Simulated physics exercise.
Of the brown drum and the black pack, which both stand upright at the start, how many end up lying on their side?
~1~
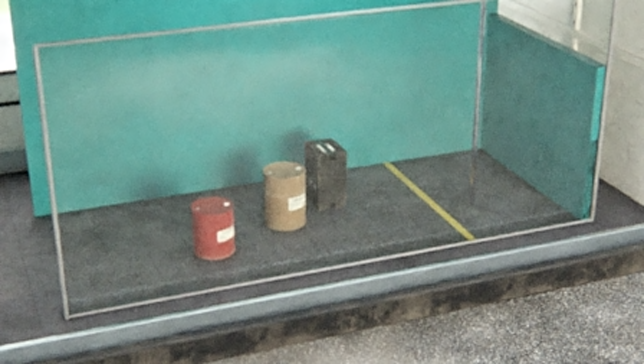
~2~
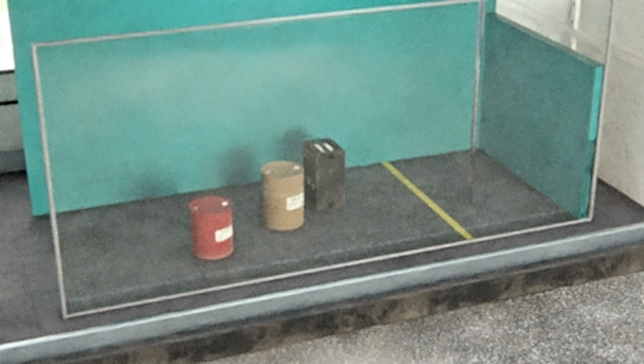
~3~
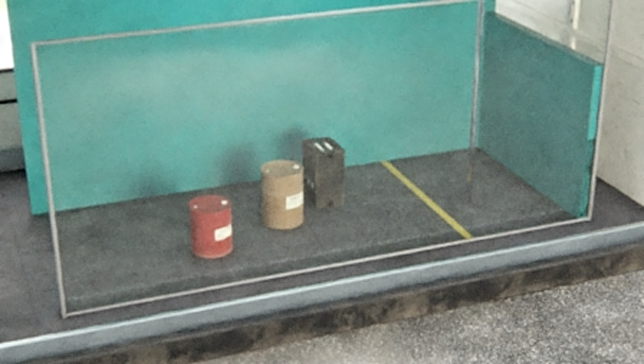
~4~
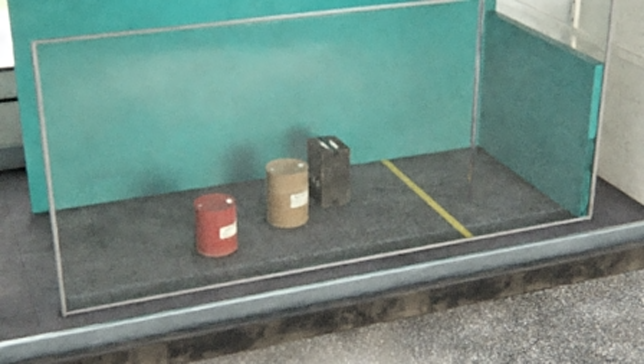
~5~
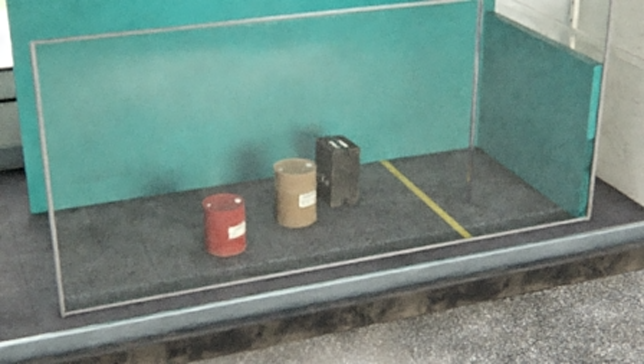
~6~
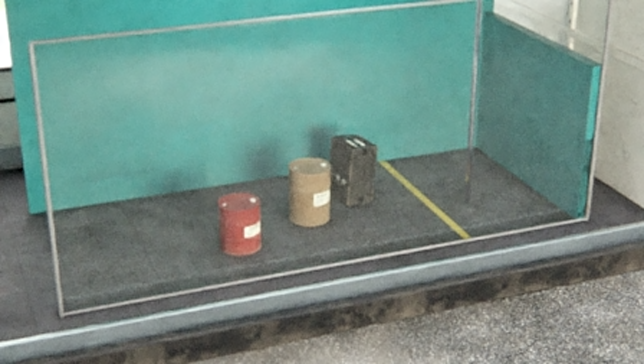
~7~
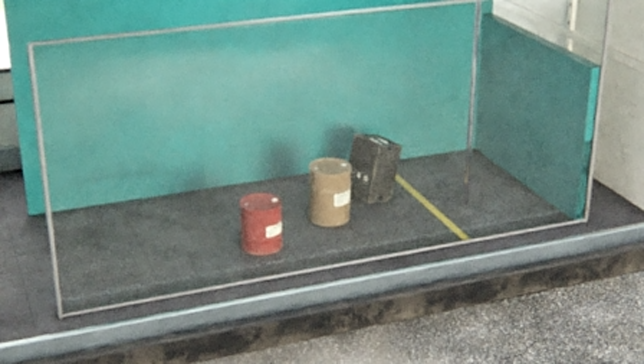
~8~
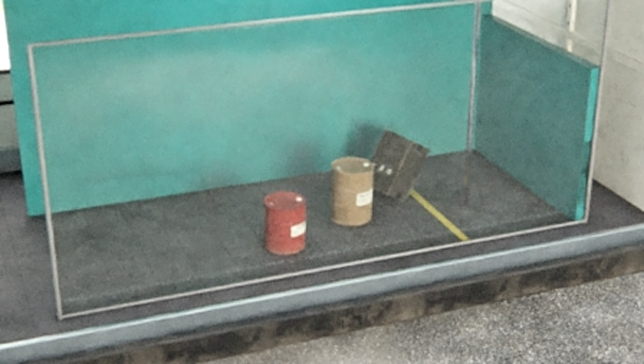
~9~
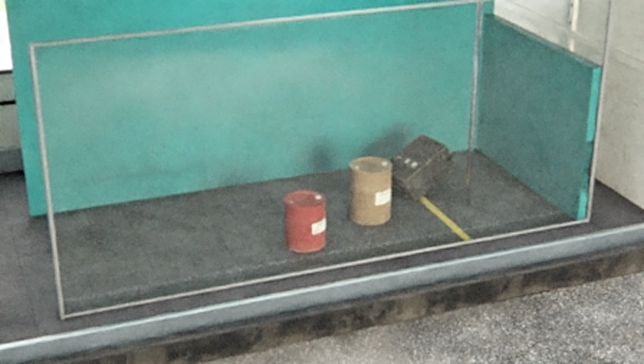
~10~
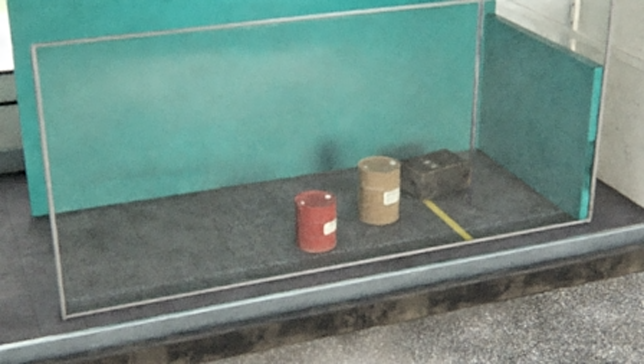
One of them does. The black pack ends on its side, while the brown drum is still upright.
